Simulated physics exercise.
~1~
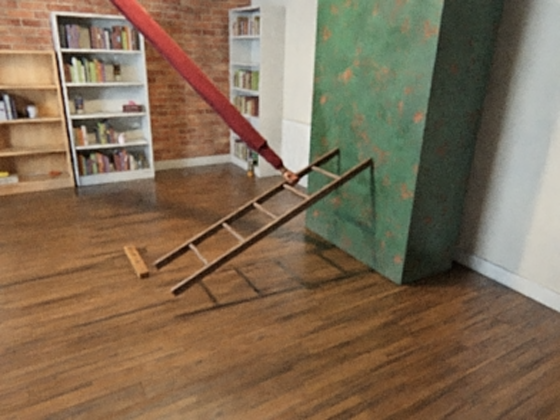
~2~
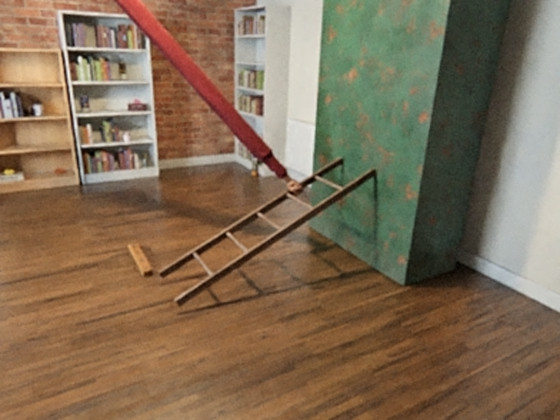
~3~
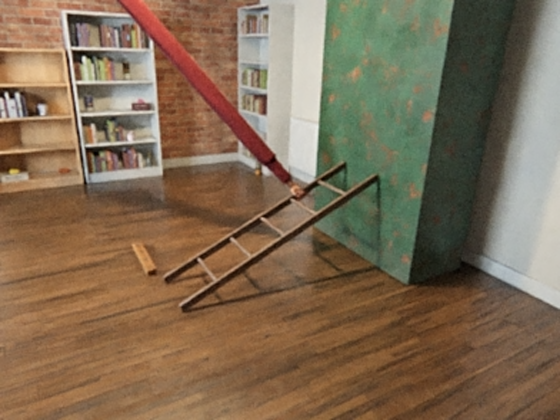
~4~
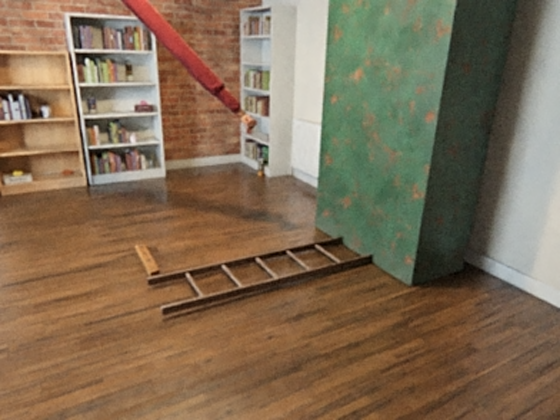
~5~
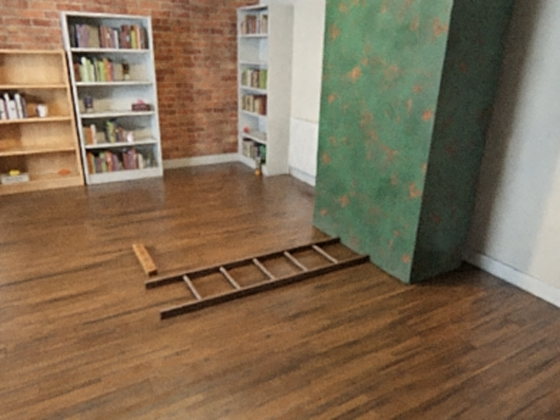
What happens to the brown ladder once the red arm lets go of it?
It does not stay leaning against the green cupboard. It slides out and falls, ending up flat on the wooden floor.
